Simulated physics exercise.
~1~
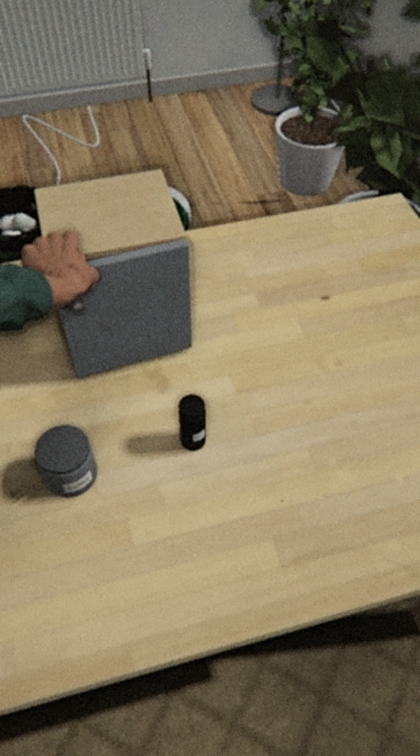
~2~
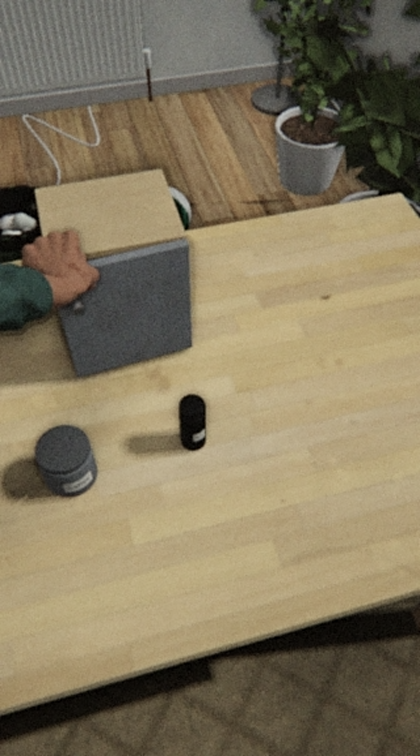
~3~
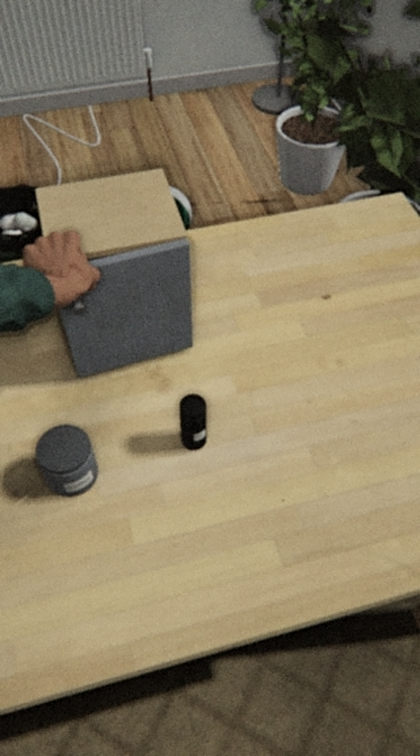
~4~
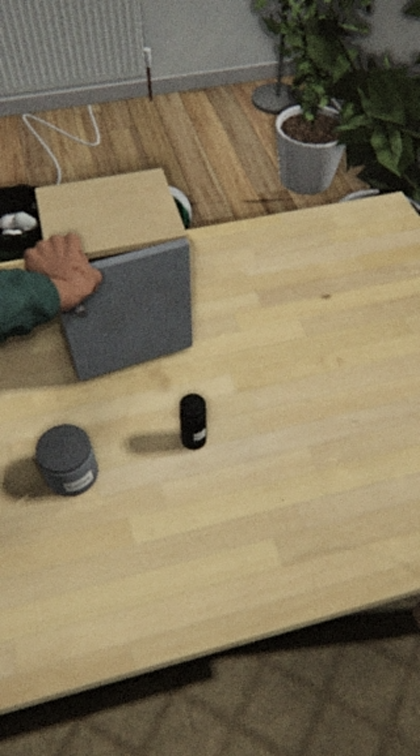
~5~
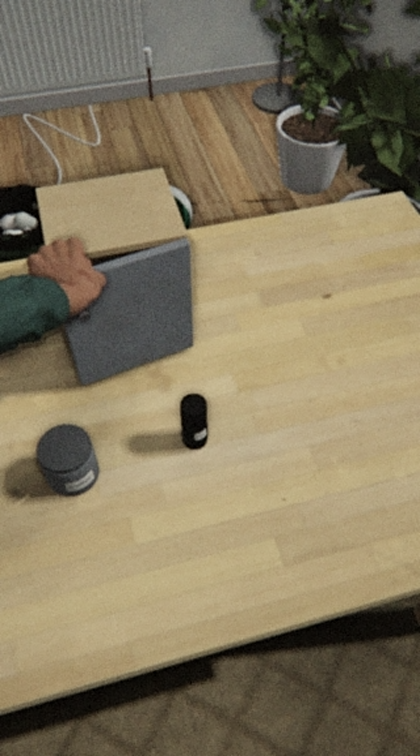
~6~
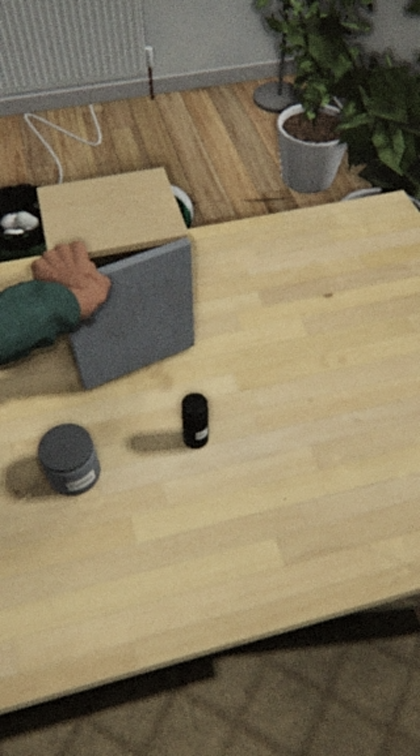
A blue-grey door panel under a hand in a dark green sleeve swings slightly further open near the left of a pale wooden tabletop, seen steadily from above. A grey jar stands at lower left and a black shaker nearer the middle, with potted green plants behind at upper right. At first almost still, the panel then turns slowly with the hand, while both containers stay put.
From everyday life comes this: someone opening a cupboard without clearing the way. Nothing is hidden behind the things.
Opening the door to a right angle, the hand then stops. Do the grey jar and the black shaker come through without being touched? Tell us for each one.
Result: I reckon the grey jar is spared; I reckon the black shaker is displaced.
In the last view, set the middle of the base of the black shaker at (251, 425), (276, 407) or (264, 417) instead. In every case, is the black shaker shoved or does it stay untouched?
Per try: It avoids any contact, avoids any contact, avoids any contact.
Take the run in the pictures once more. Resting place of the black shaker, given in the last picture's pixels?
Resting spot: Approximately (238, 419).
Then, 1.52 s on from there, door 74° open; grey jar at rest near (70, 459); black shaker displaced a little near (204, 422).
Then, 1.80 s on from there, door 85° open; grey jar at rest near (70, 460); black shaker displaced about its own width near (228, 421).
In the end, the grey jar escapes contact, near (70, 460); the black shaker gets knocked, near (238, 419).
